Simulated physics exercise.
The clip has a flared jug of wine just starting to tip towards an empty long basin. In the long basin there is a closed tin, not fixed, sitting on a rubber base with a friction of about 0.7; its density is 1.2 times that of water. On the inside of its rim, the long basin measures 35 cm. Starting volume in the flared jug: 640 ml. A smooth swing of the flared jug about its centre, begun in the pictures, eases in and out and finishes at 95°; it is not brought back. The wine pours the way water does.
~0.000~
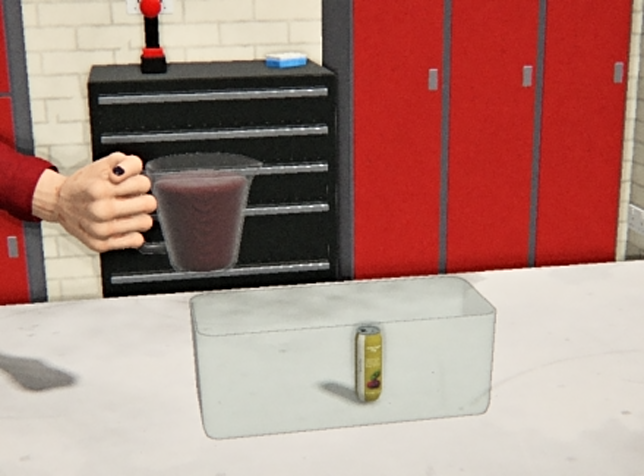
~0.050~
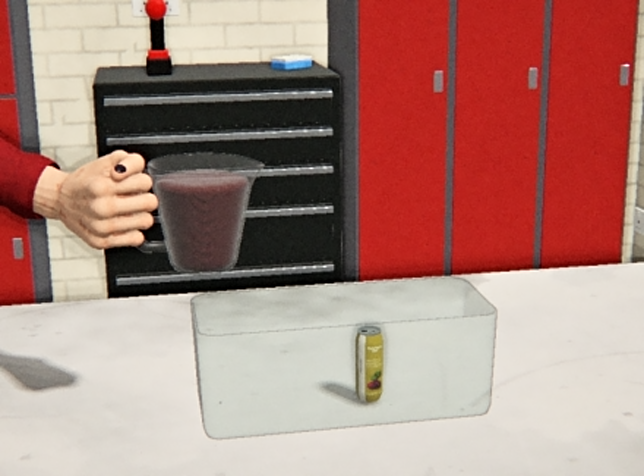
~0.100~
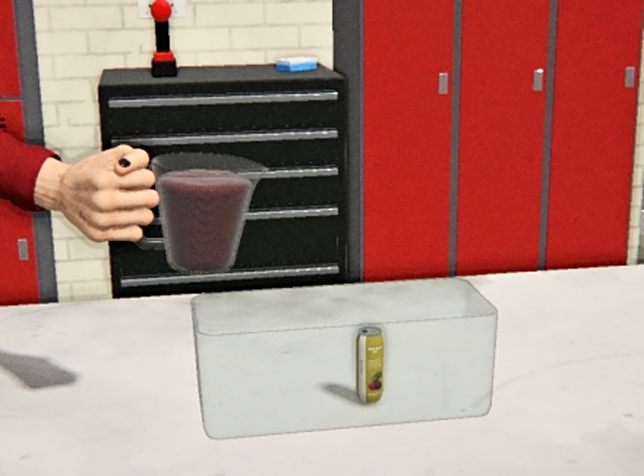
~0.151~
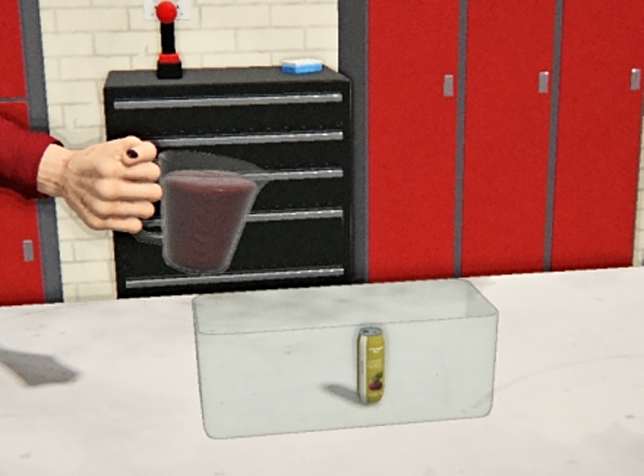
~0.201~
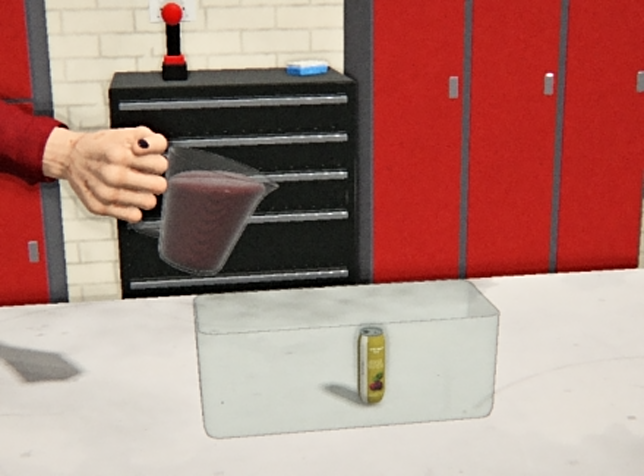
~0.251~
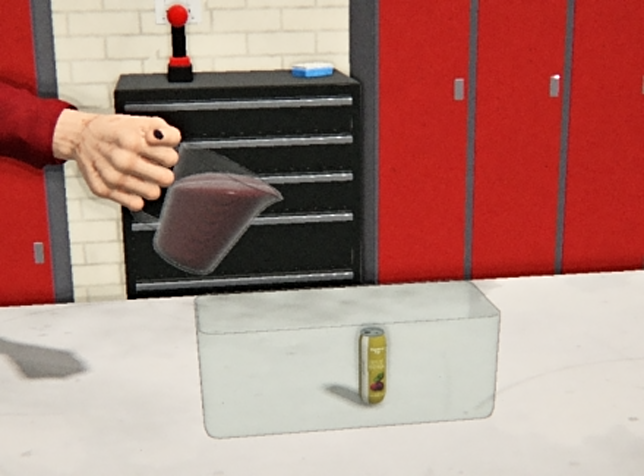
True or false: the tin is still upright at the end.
True.
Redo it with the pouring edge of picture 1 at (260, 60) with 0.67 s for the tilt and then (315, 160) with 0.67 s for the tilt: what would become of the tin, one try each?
In the first try it comes down; in the second it remains standing.
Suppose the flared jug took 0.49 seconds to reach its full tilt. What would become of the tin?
After the tilt, the tin is still standing.
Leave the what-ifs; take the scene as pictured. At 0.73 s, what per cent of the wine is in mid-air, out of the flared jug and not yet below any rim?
Close to 12 in every hundred parts.
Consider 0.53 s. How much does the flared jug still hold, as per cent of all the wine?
Close to 56 percent of the liquid remains at that time.
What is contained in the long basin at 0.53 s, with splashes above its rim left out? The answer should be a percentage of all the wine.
I'd estimate some 22 percent of the liquid.
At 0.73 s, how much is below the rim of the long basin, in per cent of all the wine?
About 72 %.
By 0.53 s the tilt is 85° and 55 per cent is still to pour; the tin stands where it began.
By 0.73 s the tilt is 95° and 15 per cent is still to pour; the tin stands where it began.
By 0.94 s the tilt is 95° and 2 per cent is still to pour; the tin stands where it began.
By 1.17 s the tilt is 95° and 0 per cent is still to pour; the tin stands where it began.
At rest the tin stands where it began.
